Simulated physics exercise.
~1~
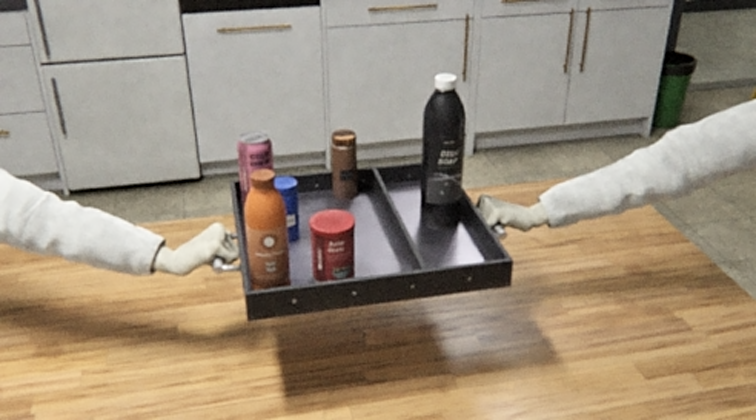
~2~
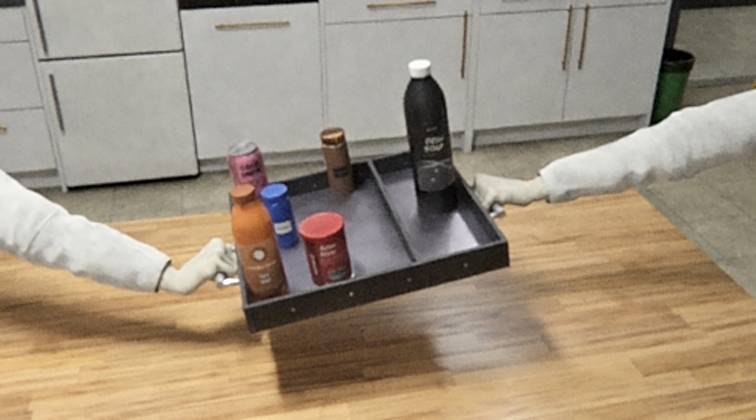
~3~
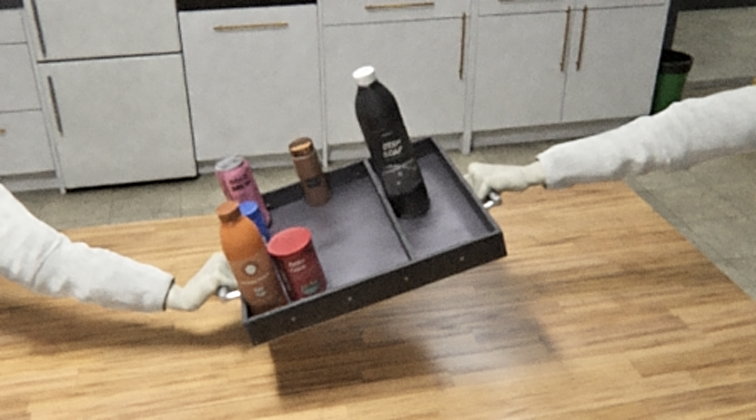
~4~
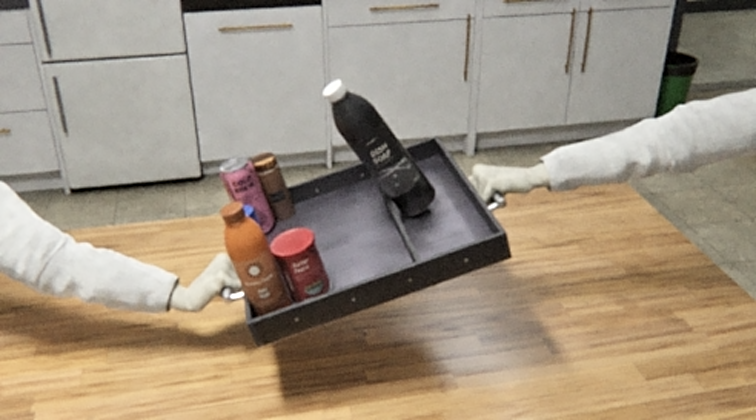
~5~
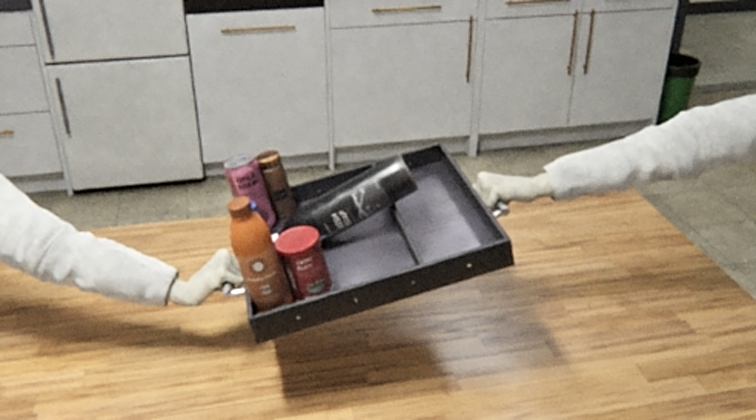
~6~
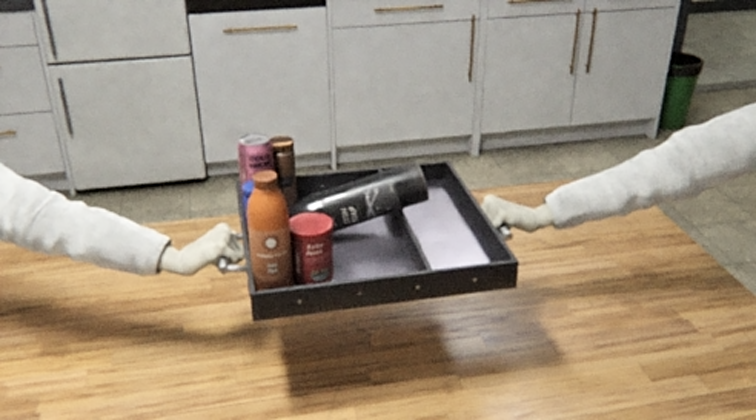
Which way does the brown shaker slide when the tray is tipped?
The brown shaker slides to the left, ending up close beside the pink can.
A tray held by two hands tips left, the black bottle topples, and the tray levels.
